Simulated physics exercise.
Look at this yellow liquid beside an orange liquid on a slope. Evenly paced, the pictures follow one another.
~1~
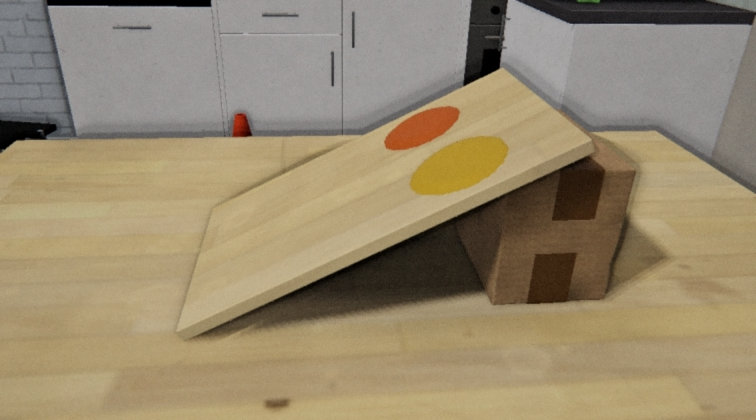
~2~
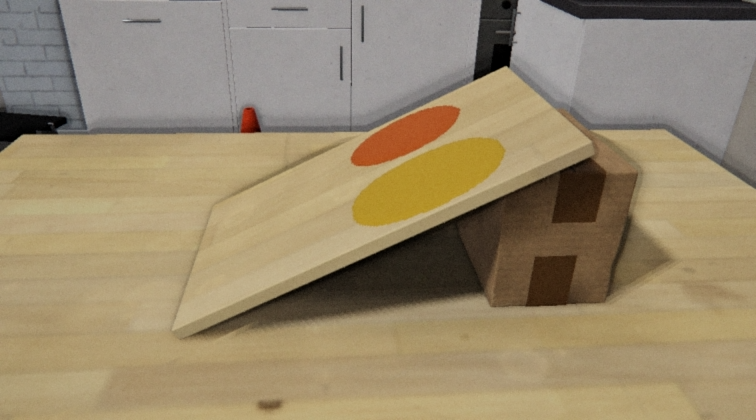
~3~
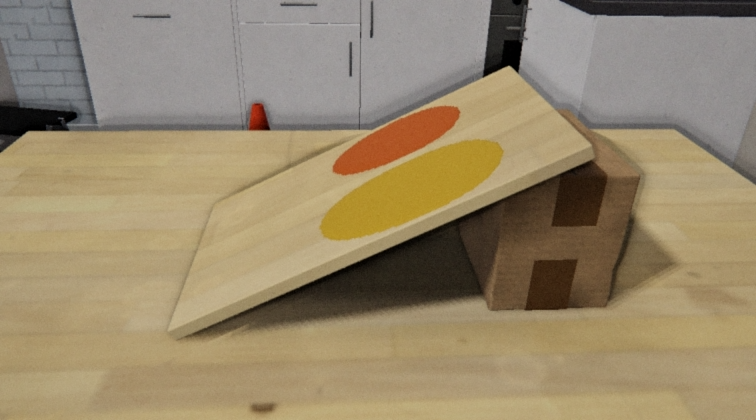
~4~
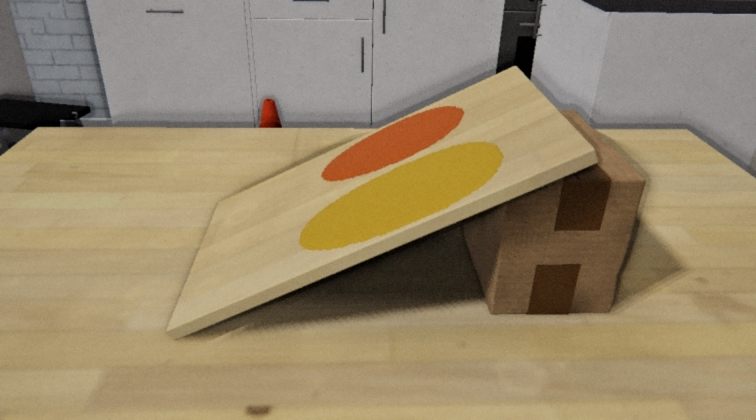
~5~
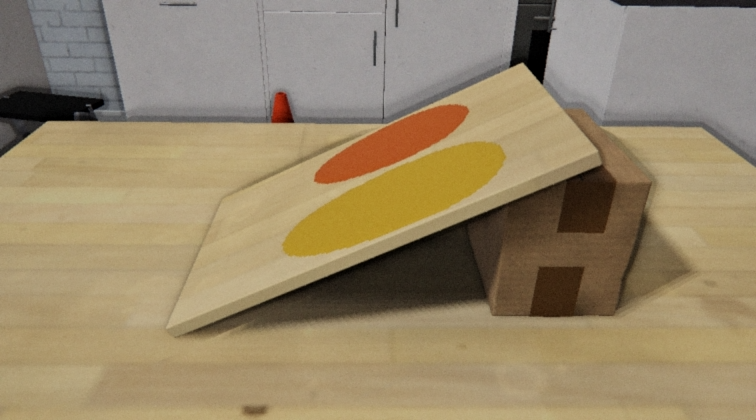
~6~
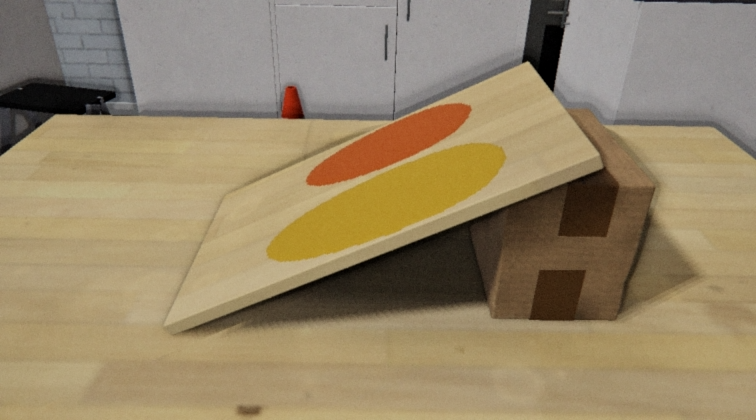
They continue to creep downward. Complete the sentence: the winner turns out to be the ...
Nearer one.
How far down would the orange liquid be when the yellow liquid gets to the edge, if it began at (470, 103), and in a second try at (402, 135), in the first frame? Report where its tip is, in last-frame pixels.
First near (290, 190), then near (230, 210).
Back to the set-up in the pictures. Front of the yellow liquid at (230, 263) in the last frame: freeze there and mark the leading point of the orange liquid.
Near (280, 189).
Next, the yellow liquid is close to the edge; the orange liquid is three quarters of the way down.
Finally, the yellow liquid is at the low edge; the orange liquid is close to the edge.
